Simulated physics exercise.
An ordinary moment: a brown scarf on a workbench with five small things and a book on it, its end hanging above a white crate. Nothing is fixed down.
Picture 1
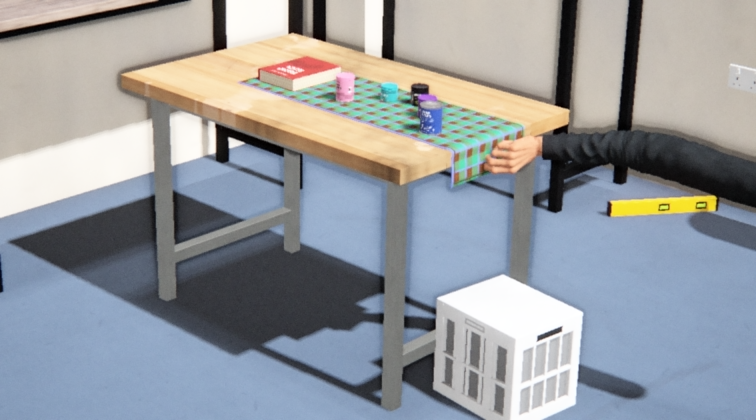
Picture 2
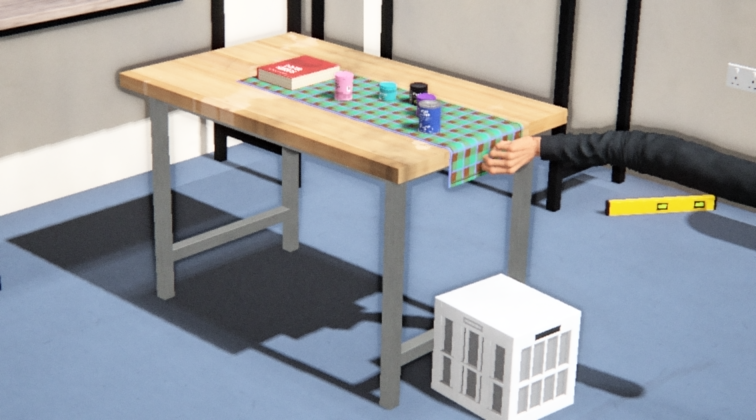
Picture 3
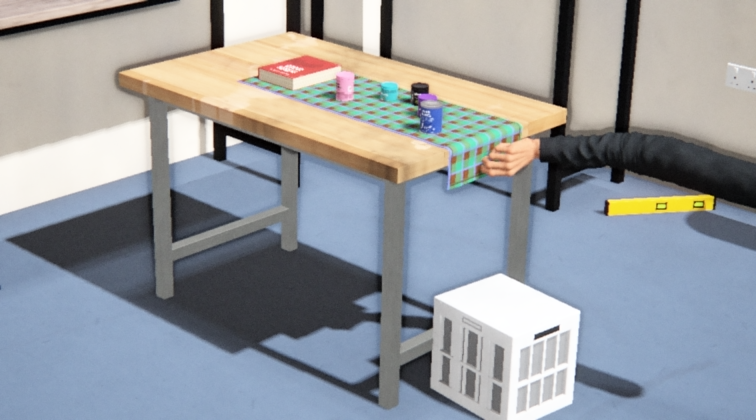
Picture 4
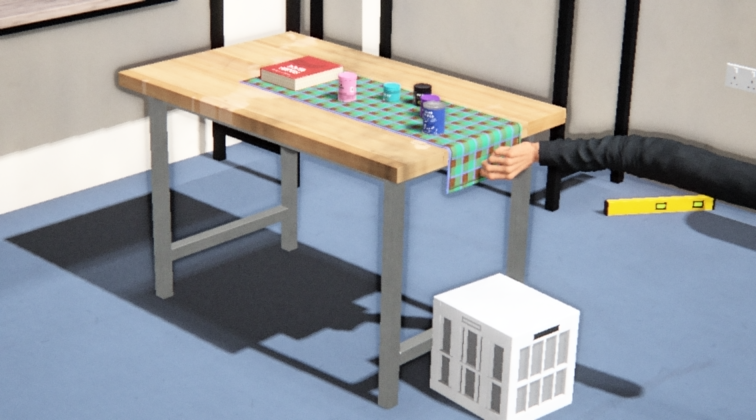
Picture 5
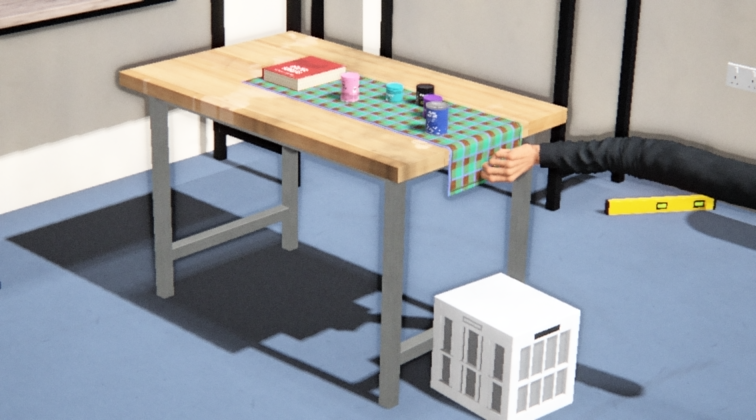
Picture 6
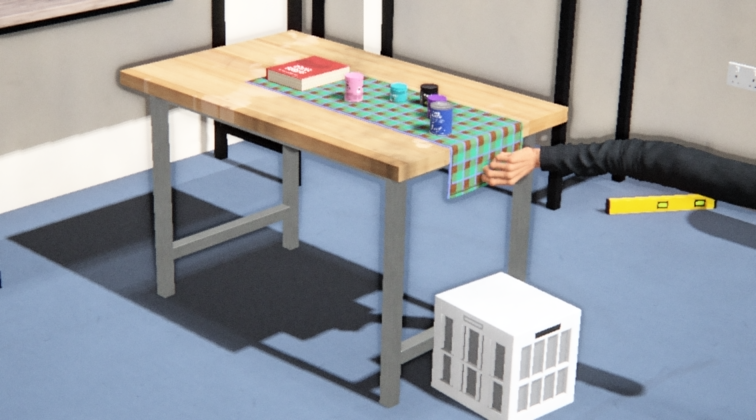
A hand at the end of a long dark sleeve, reaching in from the right, grips the hanging end of a green and brown checked cloth on a wooden workbench, seen from slightly above in a blue-floored room. A red book, a pink can, turquoise, black and purple pots and a blue can sit along it, above a white crate. The hand draws the cloth slightly down, and the objects shift a little rightward.
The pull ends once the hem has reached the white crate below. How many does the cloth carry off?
The answer is three.
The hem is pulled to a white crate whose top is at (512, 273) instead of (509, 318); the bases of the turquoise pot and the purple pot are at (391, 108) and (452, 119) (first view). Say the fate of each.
The turquoise pot does not fall, the purple pot is carried off.
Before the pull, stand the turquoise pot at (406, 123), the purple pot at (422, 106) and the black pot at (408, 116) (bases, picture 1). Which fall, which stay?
The turquoise pot falls; the purple pot drops off; the black pot goes over.
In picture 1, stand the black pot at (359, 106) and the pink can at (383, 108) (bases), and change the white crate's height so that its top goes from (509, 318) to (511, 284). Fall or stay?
The black pot stays on, the pink can survives.
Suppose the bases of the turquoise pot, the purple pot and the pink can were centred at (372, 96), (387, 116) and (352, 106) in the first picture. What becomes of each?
The turquoise pot keeps its place on top; the purple pot is carried off; the pink can stays on.
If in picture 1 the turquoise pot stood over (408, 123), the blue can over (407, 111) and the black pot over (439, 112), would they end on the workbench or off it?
The turquoise pot tumbles off; the blue can goes over; the black pot tumbles off.
A little later, hem near (484, 226); blue can gone.
Next, hem near (484, 258); blue can and purple pot gone.
Later still, hem on the crate; blue can, purple pot and black pot gone.
When it is over, hem on the crate; blue can, purple pot and black pot gone. Over the edge go three.
